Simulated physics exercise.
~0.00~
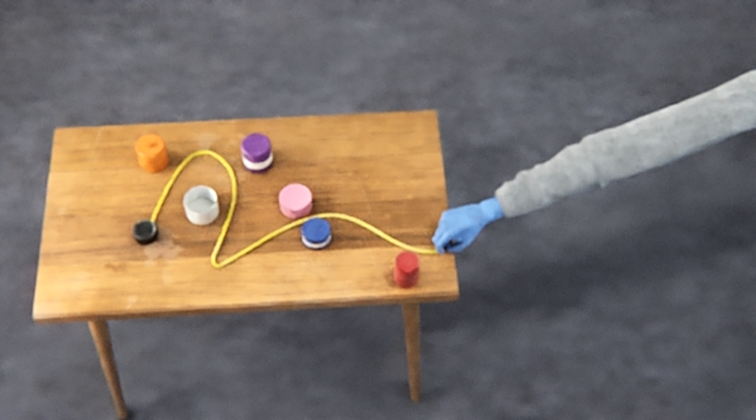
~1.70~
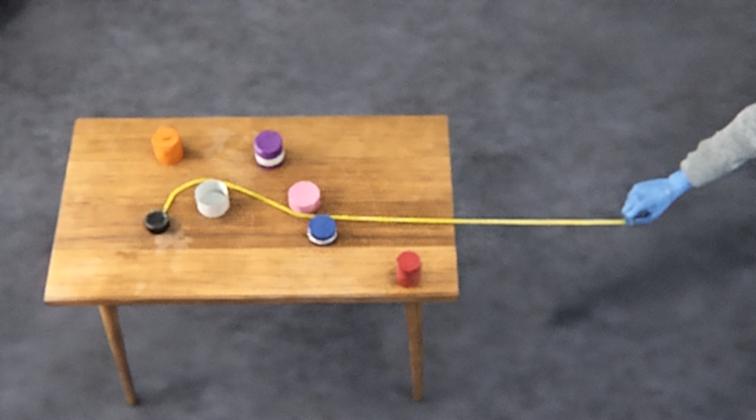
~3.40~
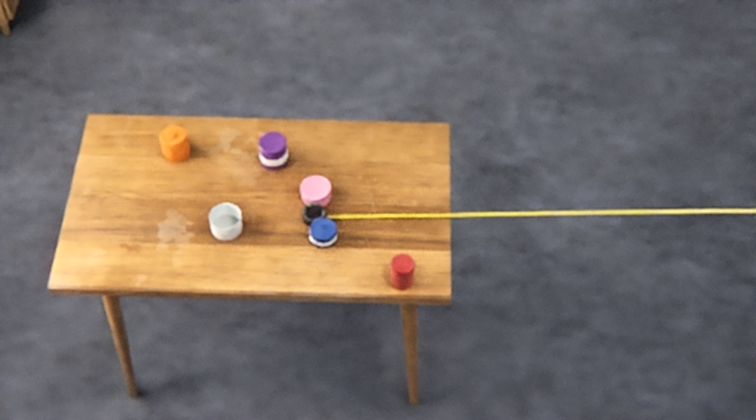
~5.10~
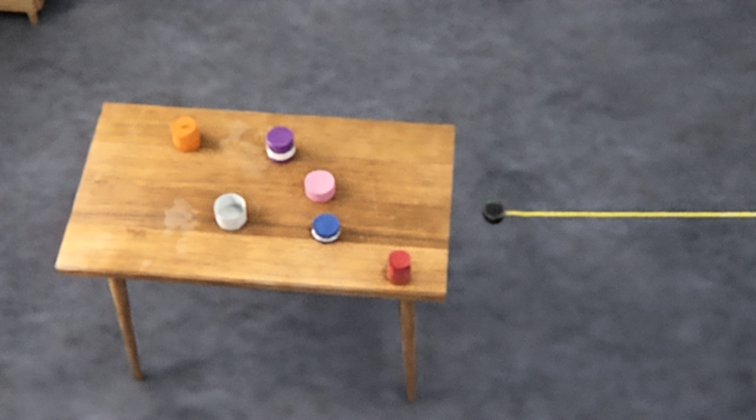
In this clip, a gloved hand pulls a yellow cord rightward across a wooden table holding six containers, straightening it and dragging the attached black puck past the shifting white cup and between the pink and blue containers, until the puck leaves the tabletop and the containers remain.
